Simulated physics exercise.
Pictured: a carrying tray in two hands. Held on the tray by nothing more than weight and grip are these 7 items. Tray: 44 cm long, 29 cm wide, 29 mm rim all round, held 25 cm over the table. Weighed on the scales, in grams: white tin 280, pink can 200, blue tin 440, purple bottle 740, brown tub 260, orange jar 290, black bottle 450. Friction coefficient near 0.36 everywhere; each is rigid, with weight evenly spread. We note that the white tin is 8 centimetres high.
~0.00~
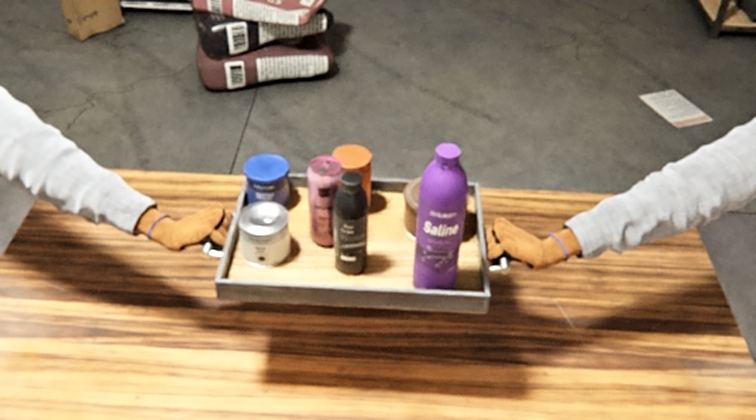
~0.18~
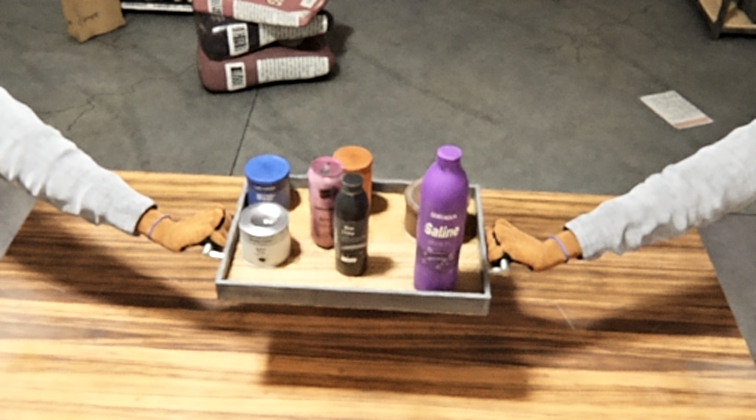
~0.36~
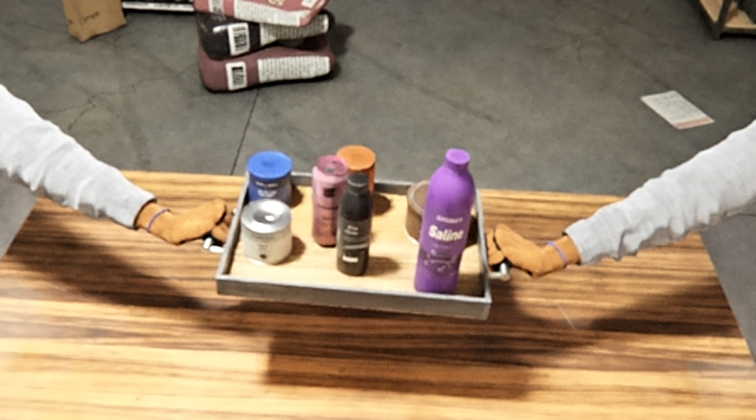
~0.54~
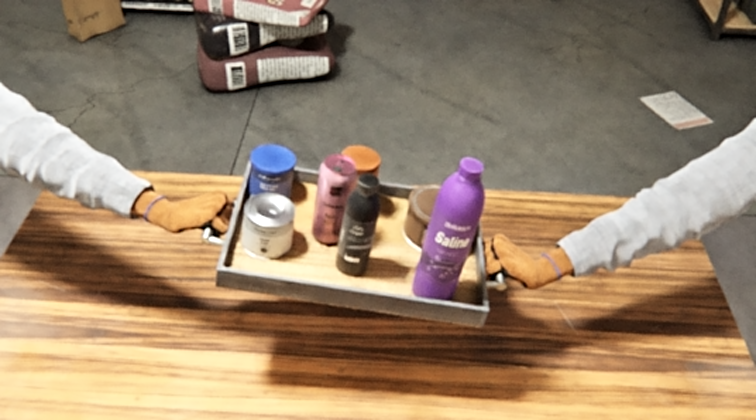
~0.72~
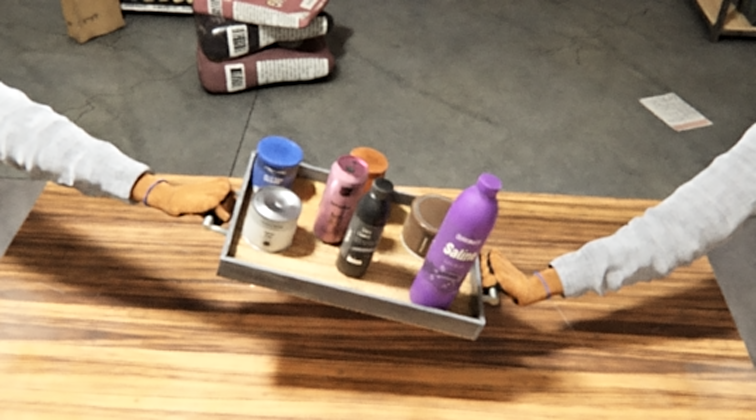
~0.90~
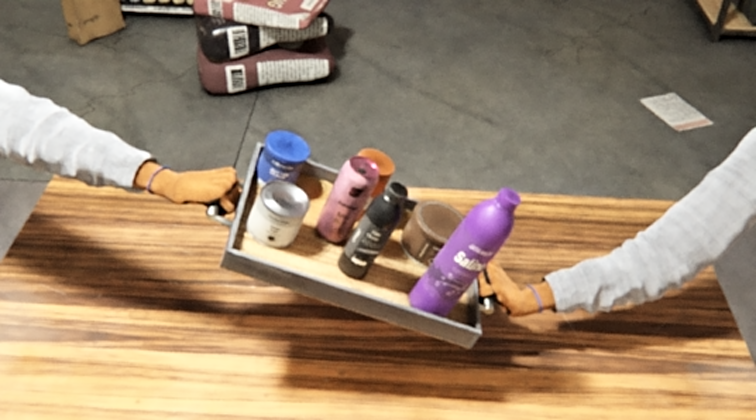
At the start, two gloved hands hold a tray level above a striped wooden table, with seven containers standing on it, including a tall purple bottle at the right. The right hand then lowers as the left rises slightly, tilting the tray steadily down to the right, the containers leaning with it.
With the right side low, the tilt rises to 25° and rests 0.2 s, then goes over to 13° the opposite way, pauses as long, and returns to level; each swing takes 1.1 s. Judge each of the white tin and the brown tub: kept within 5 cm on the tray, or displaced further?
White tin is displaced further, brown tub is kept within.
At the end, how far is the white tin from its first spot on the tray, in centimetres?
Net distance near 27 cm.
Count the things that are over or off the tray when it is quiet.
The count comes out at 2.
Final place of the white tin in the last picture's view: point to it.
It winds up close to (417, 254).
Around 1.20 s, tilt 25°, right edge down; purple bottle now off the tray; white tin shifted 4 cm near (302, 219); brown tub shifted 2 cm near (444, 243).
Around 1.60 s, tilt 22°, right edge down; black bottle now off the tray; white tin shifted 21 cm near (390, 256); brown tub shifted 2 cm near (445, 237).
Around 1.90 s, tilt 9°, right edge down; white tin shifted 27 cm near (420, 262); brown tub shifted 2 cm near (447, 222); pink can tipped 12° against what carries it.
Around 2.60 s, tilt 13°, left edge down; white tin shifted 27 cm near (411, 244); brown tub shifted 2 cm near (441, 196); pink can shifted 24 cm.
Finally (4.3 s), off the tray, purple bottle and black bottle; not toppled but over 5 cm from the start, white tin, pink can, blue tin and orange jar; the last one still in place (within 5 cm). In the last view, white tin near (417, 254), brown tub near (446, 211).
